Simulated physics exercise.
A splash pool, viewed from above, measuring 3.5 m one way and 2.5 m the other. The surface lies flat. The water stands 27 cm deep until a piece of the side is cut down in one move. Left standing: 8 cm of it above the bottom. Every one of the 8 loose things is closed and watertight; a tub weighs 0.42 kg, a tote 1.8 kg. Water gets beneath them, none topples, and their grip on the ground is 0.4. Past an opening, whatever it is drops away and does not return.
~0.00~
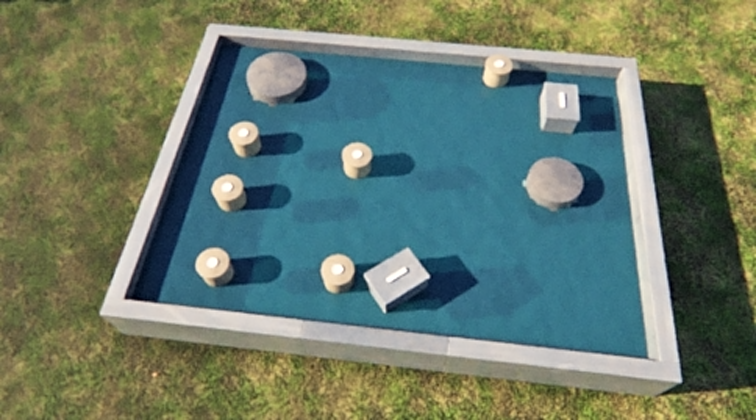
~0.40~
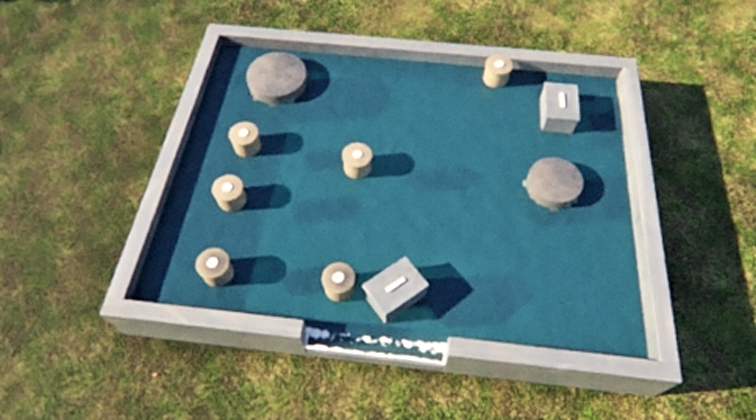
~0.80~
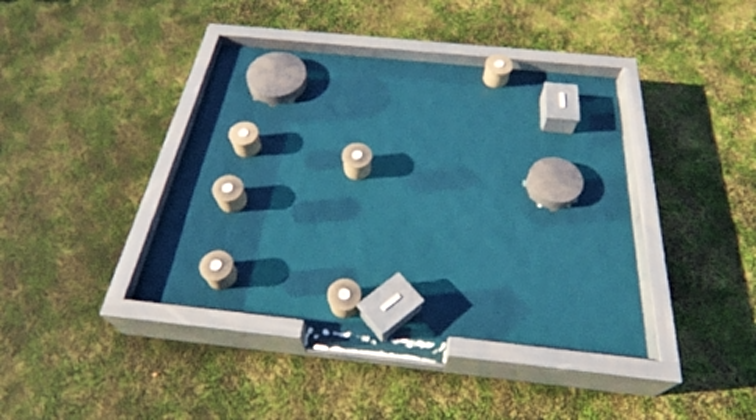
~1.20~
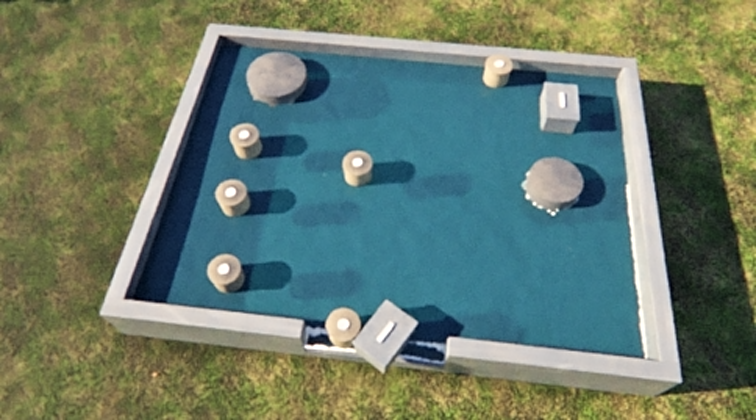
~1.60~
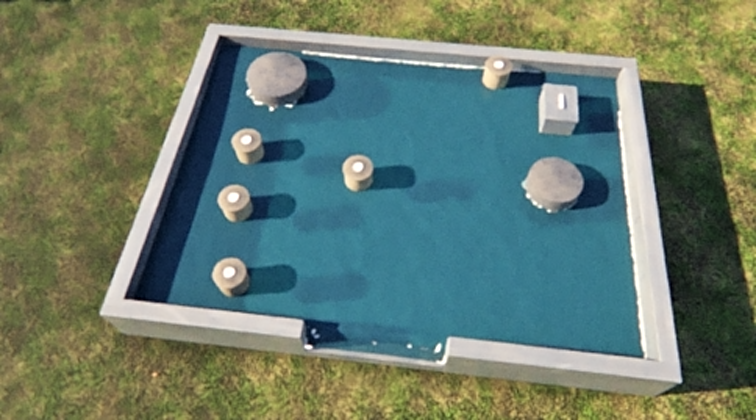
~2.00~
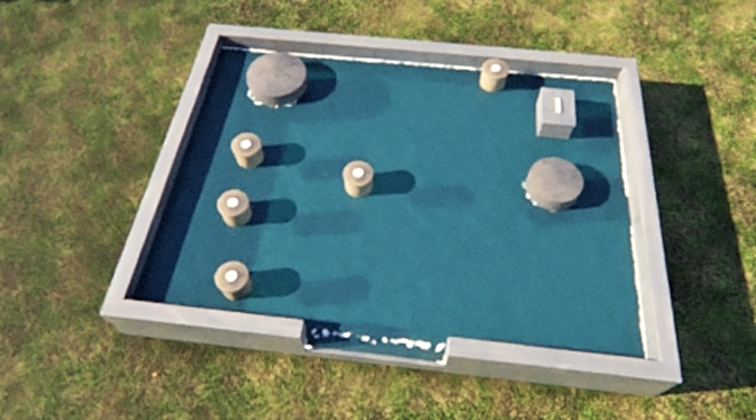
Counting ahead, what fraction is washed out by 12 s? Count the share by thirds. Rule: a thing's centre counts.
It is one third to two thirds.
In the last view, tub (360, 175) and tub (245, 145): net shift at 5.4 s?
In that order: 50 cm, 20 cm.
After 2.8 s 2 of 8 are out; 6 afloat.
After 5.4 s 2 of 8 are out; 6 afloat.
After 8.0 s 3 of 8 are out; 5 afloat.
After 12.0 s 4 of 8 are out; 4 afloat.
